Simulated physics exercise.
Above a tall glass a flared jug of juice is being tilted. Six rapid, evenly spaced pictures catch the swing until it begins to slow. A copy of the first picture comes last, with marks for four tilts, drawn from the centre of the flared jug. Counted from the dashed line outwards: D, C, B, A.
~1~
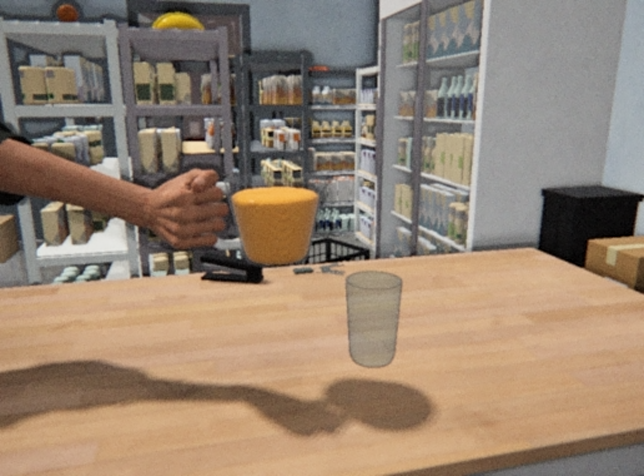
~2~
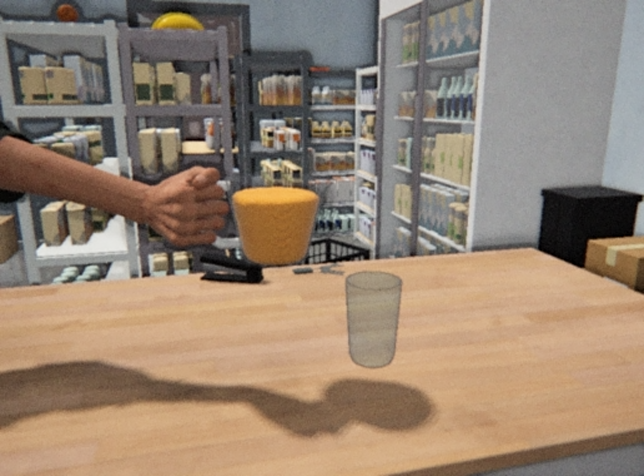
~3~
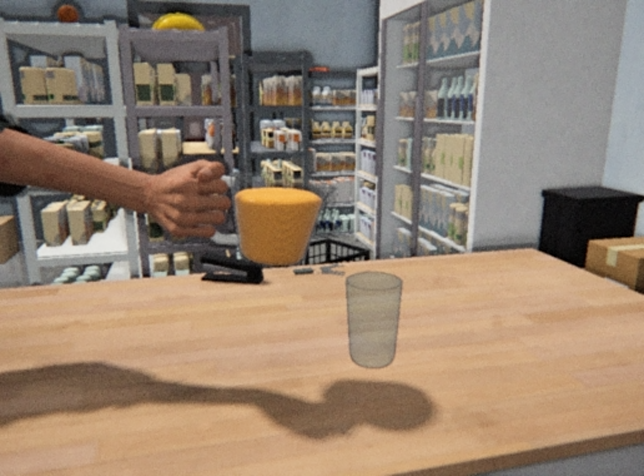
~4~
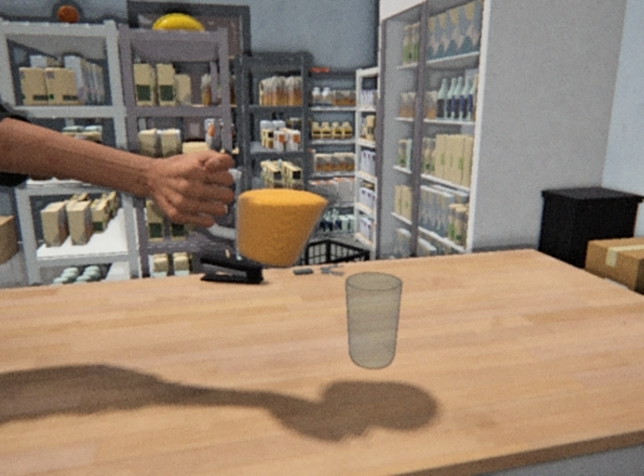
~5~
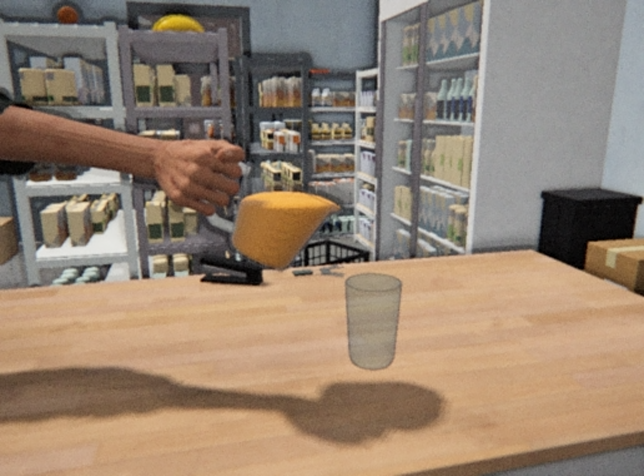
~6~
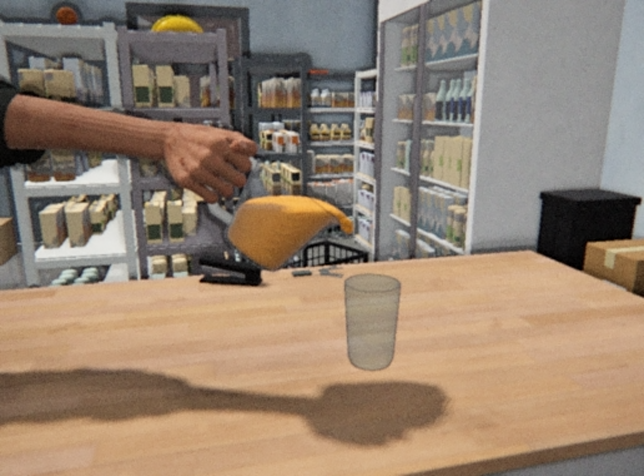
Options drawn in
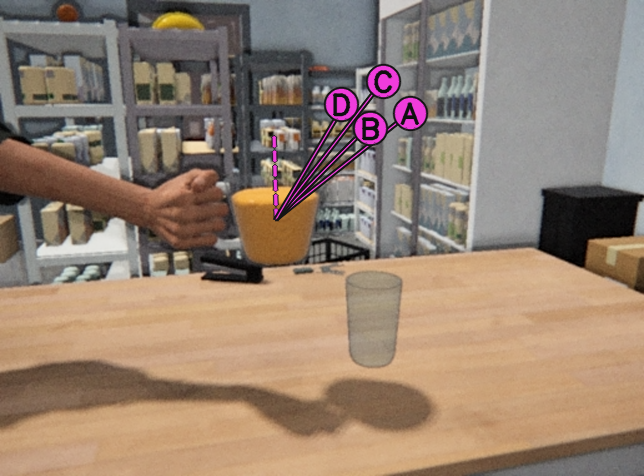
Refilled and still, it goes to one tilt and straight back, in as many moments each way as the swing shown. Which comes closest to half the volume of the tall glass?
B beats the others.
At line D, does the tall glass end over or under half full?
Under.
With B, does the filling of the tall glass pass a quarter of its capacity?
Yes, clearly.
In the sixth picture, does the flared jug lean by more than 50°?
No, it does not.
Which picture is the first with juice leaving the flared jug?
Picture 6.
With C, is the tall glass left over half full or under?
Under.
On the marked copy, A at (396, 123); B at (355, 138); C at (372, 94); D at (334, 120).
For line A, the tall glass ends with about 69 % of what it can hold.
For line B, the tall glass ends with about 52 % of what it can hold.
For line C, the tall glass ends with about 36 % of what it can hold.
For line D, the tall glass ends with about 22 % of what it can hold.
